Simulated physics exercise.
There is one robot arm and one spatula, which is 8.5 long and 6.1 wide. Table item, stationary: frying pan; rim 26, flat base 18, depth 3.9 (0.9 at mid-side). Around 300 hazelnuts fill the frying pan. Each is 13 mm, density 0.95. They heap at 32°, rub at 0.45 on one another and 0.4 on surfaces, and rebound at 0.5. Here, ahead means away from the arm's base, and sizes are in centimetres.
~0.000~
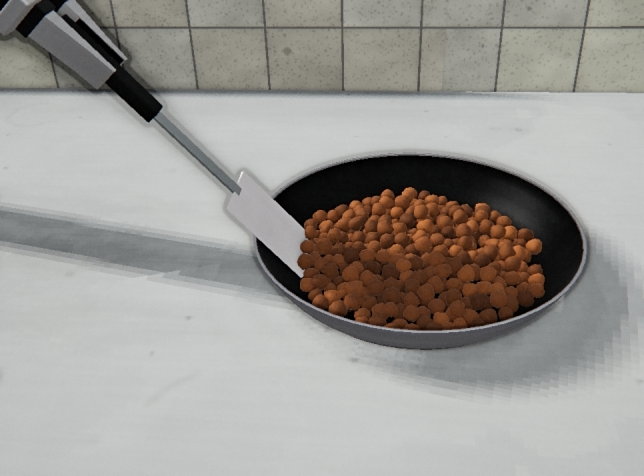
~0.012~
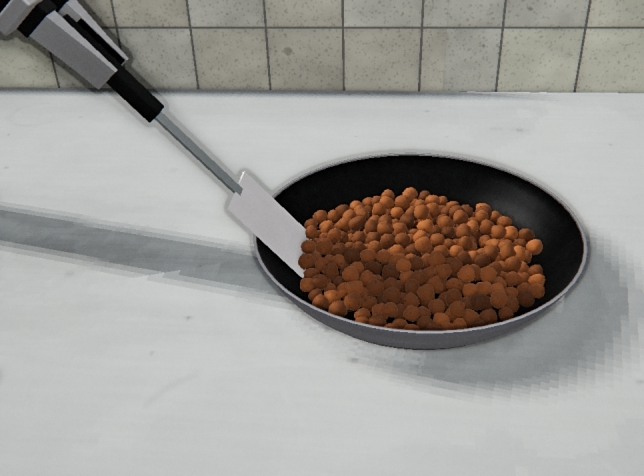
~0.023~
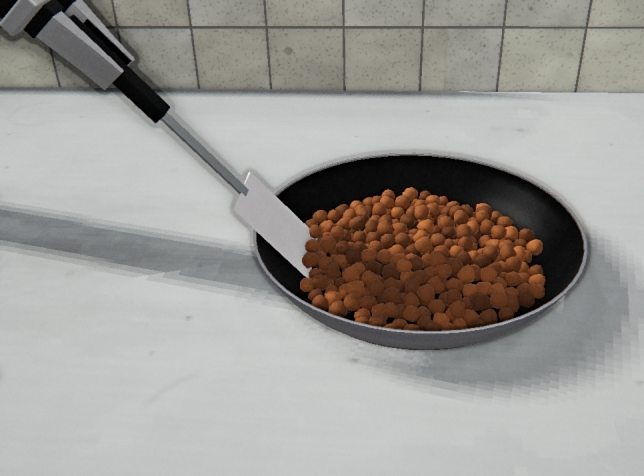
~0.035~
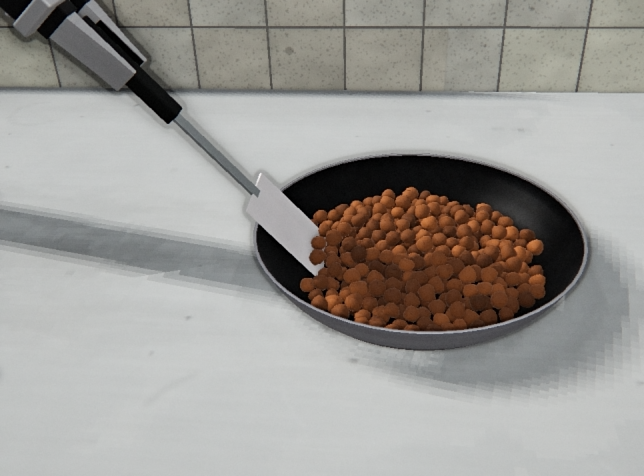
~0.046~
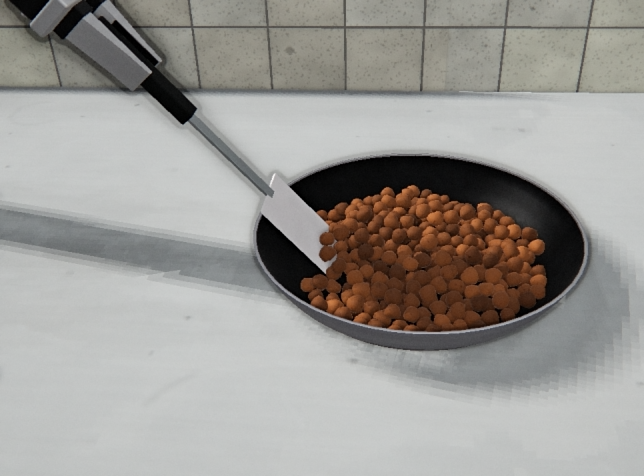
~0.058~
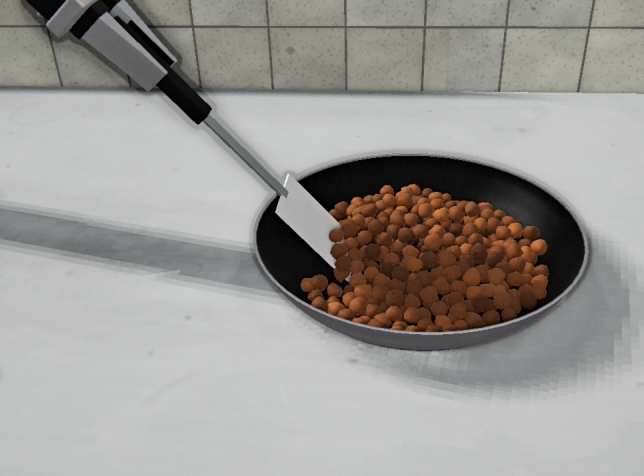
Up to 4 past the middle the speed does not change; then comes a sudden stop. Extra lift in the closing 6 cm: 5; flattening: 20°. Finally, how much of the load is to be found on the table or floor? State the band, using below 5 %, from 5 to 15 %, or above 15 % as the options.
It falls from 5 to 15 %.
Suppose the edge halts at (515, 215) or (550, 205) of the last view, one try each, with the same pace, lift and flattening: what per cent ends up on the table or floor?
Close to 15 and close to 15 per cent, respectively.
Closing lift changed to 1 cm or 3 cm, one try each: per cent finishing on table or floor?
First try around 0 percent, second try around 0 percent.
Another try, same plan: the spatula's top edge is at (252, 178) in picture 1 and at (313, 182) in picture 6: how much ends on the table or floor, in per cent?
Around 10 per cent finishes on the table or floor.
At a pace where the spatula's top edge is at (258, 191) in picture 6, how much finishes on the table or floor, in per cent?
Near 0 in a hundred.
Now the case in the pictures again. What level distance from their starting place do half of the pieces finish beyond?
2 cm.
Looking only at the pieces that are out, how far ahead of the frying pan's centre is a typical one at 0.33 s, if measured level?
The distance is about 22 cm.
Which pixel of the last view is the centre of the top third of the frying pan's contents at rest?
Near (483, 250).
After 0.09 s, sloping 48°, highest piece 6 above the table; 299 in the frying pan.
After 0.12 s, sloping 41°, highest piece 7 above the table; 299 in the frying pan.
After 0.33 s, sloping 29°, highest piece 4 above the table; 277 in the frying pan, 22 on the table or floor.
After 1.38 s, sloping 29°, highest piece 3 above the table; 277 in the frying pan, 22 on the table or floor.
In the end, 277 in the frying pan, 22 on the table or floor. That is 7 % on the table or floor.
